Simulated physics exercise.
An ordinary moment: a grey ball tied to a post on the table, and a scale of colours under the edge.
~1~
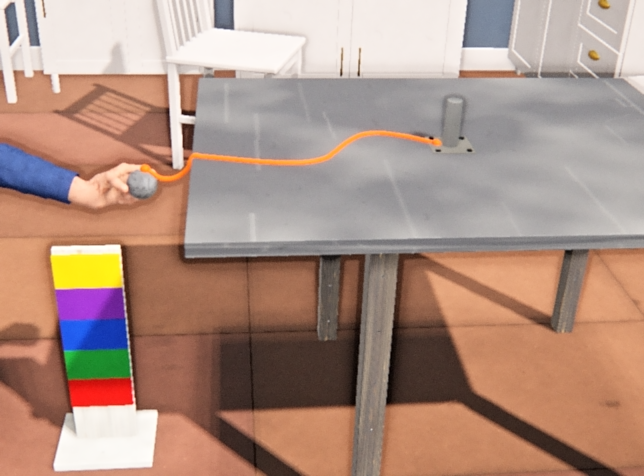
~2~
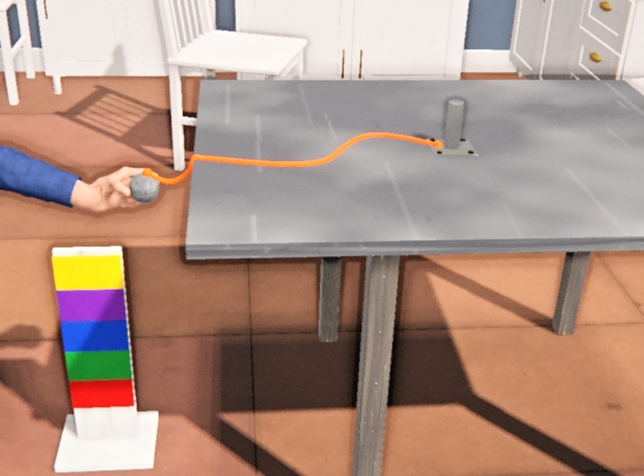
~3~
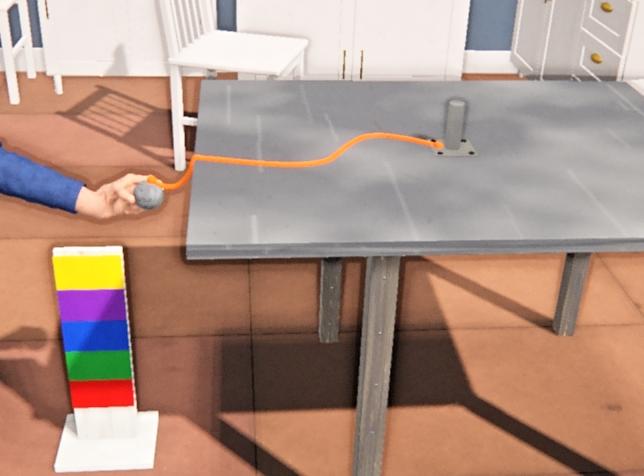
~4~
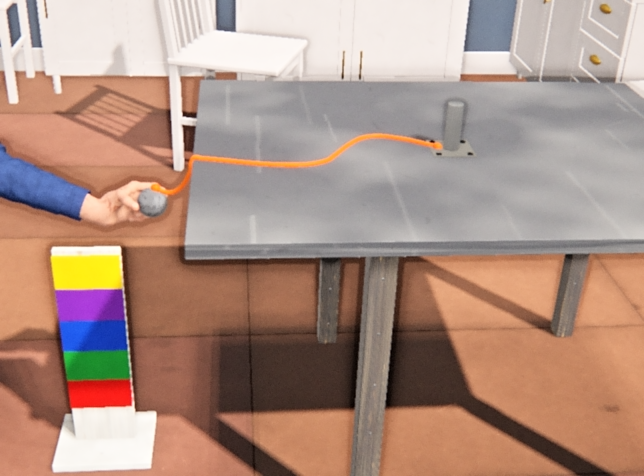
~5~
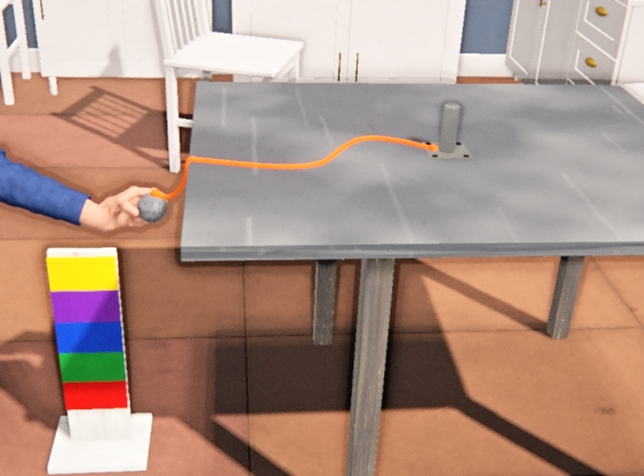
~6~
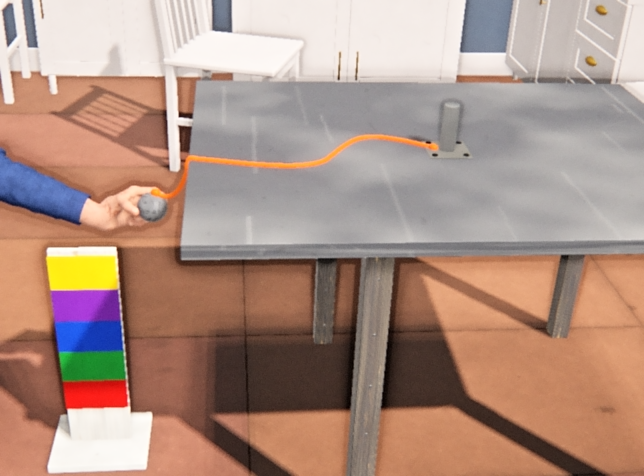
In a room with a reddish-brown tiled floor and white cabinets, a grey table is seen from slightly above. At left a blue-sleeved hand holds a grey ball just off the table's edge, an orange cord curving from it to a grey post, above a stand banded yellow, purple, blue, green and red. The hand and ball shift slightly right and down, while the view barely moves.
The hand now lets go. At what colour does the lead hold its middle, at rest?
Its middle rests at the yellow band.
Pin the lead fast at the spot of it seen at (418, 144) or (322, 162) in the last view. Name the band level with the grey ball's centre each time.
One after the other, yellow; higher than all five.
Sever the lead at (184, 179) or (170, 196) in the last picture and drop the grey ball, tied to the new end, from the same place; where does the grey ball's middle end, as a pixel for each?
The places are (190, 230) and (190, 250).
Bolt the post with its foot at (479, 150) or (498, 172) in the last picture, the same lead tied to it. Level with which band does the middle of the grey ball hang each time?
One after the other, no band; higher than all five.
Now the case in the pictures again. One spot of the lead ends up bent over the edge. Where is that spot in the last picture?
It lies at about (229, 162).
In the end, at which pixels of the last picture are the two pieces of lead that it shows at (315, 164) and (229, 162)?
Near (271, 151) and (189, 160).
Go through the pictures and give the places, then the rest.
In the first frame, grey ball (142, 184); yellow (87, 272); purple (91, 305); blue (94, 335); green (98, 365); red (101, 393).
In the second frame, grey ball (144, 188); lead through (409, 139) (357, 140) (324, 161) (264, 164) (197, 160).
In the third frame, grey ball (148, 195).
In the fourth frame, grey ball (152, 202); lead through (409, 140) (356, 141) (324, 162) (263, 164) (196, 160).
In the fifth frame, grey ball (152, 208).
In the sixth frame, grey ball (152, 207); lead through (405, 141) (352, 141) (320, 162) (259, 165) (192, 161).
Soon after, ball near (222, 256); level with yellow.
After that, ball near (203, 265); level with yellow.
In the end, ball near (198, 266); level with yellow. The yellow one.
